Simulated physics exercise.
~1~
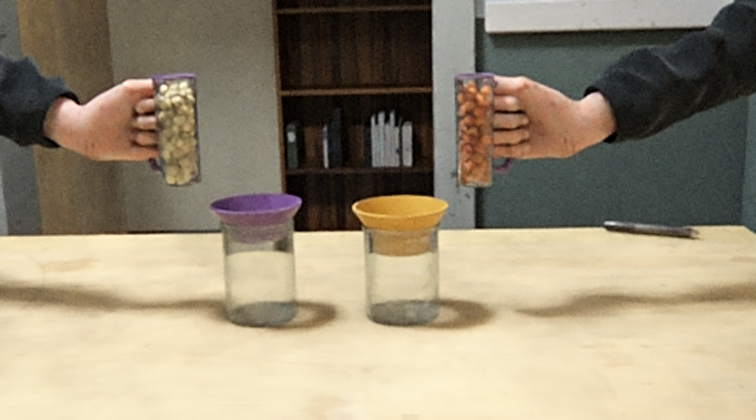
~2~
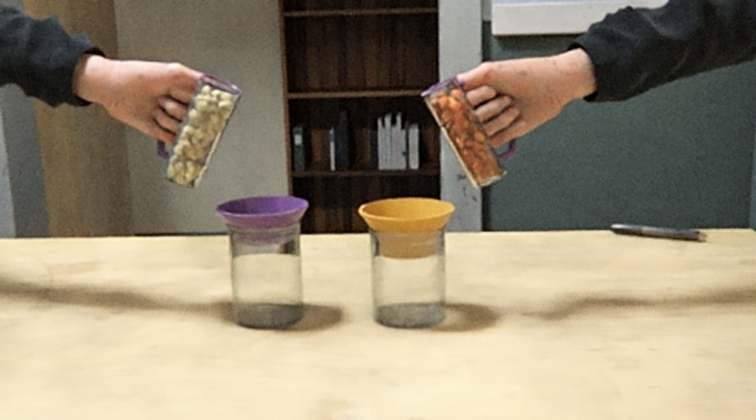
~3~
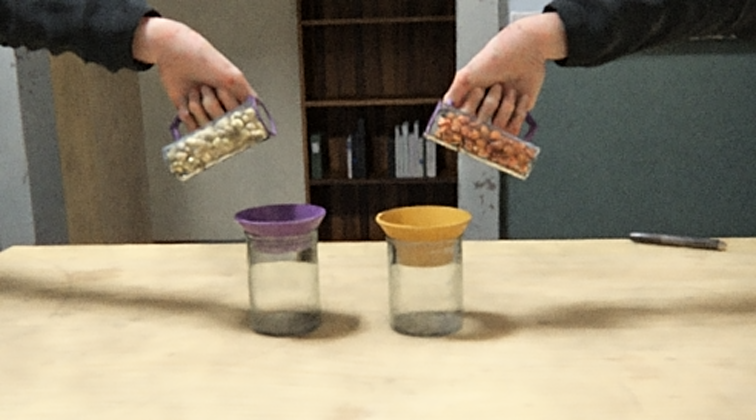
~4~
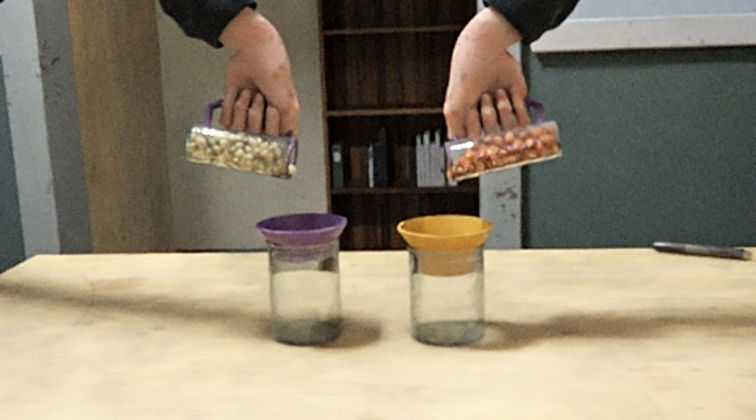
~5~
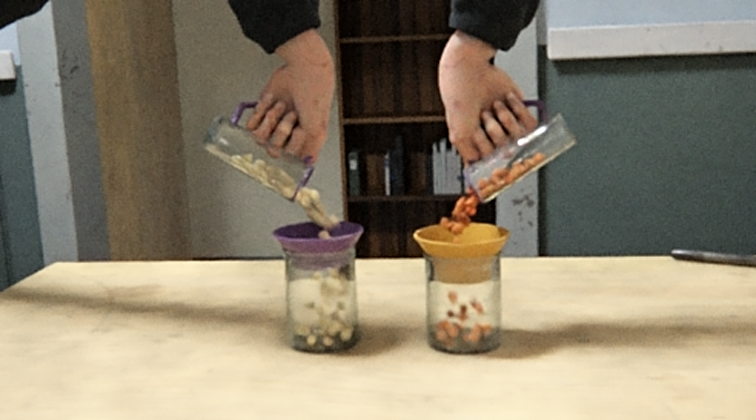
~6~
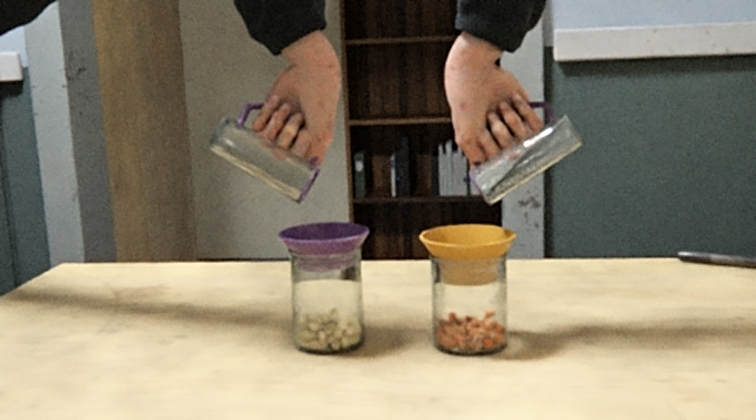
In the video, two hands tip clear cups, one of pale bean-like pieces and one of orange-red pieces, over jars fitted with purple and yellow funnels. The pieces pour through both funnels, leaving the cups empty and all the pieces settled in the jars.
